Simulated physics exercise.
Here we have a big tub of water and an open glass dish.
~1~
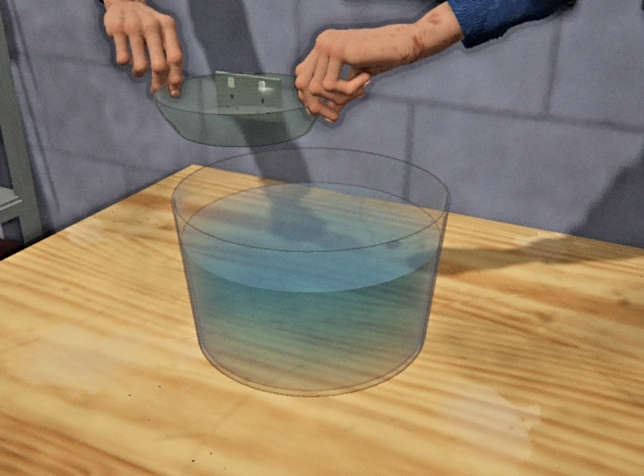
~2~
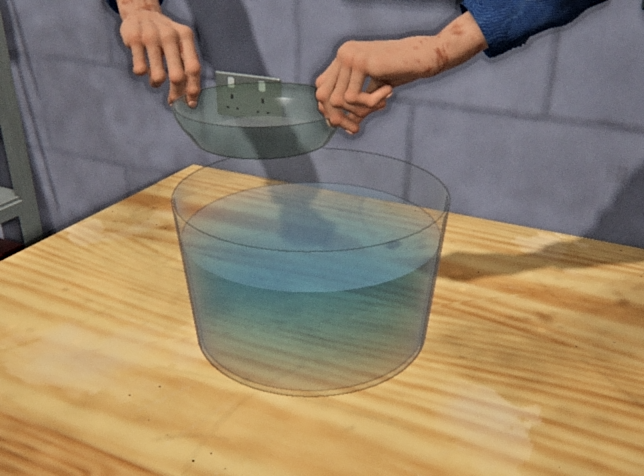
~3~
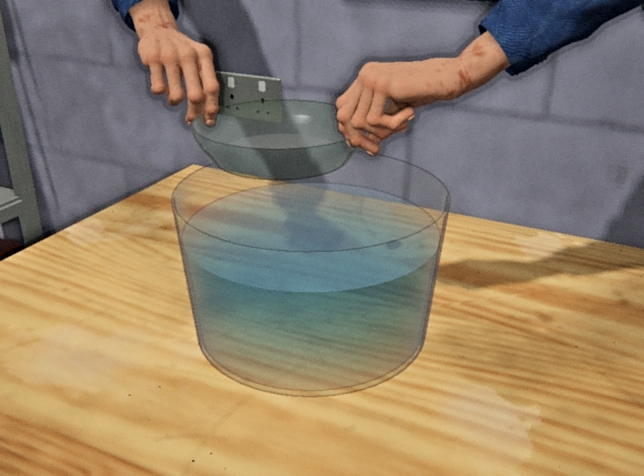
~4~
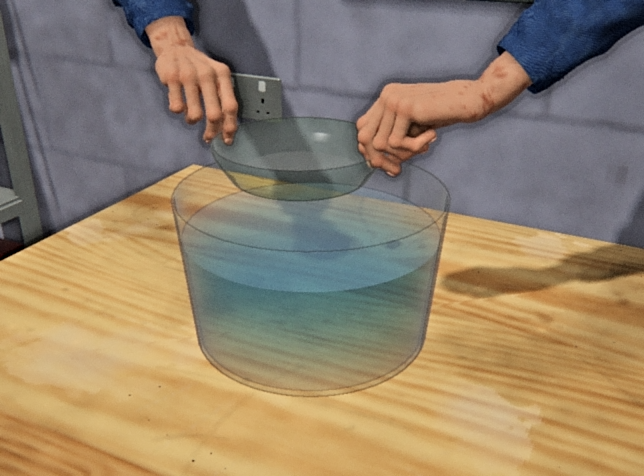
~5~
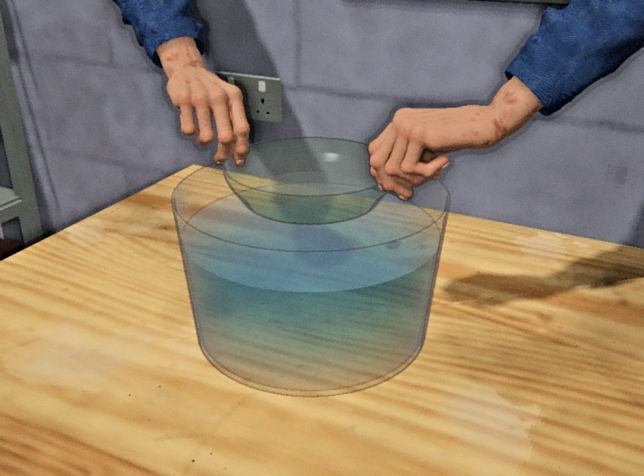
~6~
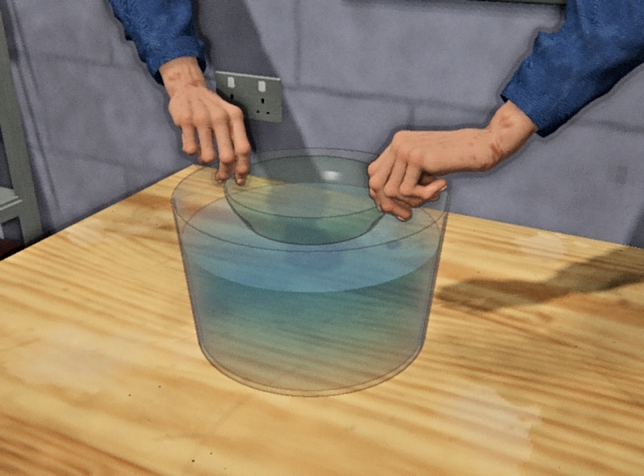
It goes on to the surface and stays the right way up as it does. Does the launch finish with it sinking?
No, it stays up.
Soon after, the dish dips into the water.
Later, it bobs and steadies.
In the end, the dish floats with about half of its side showing.
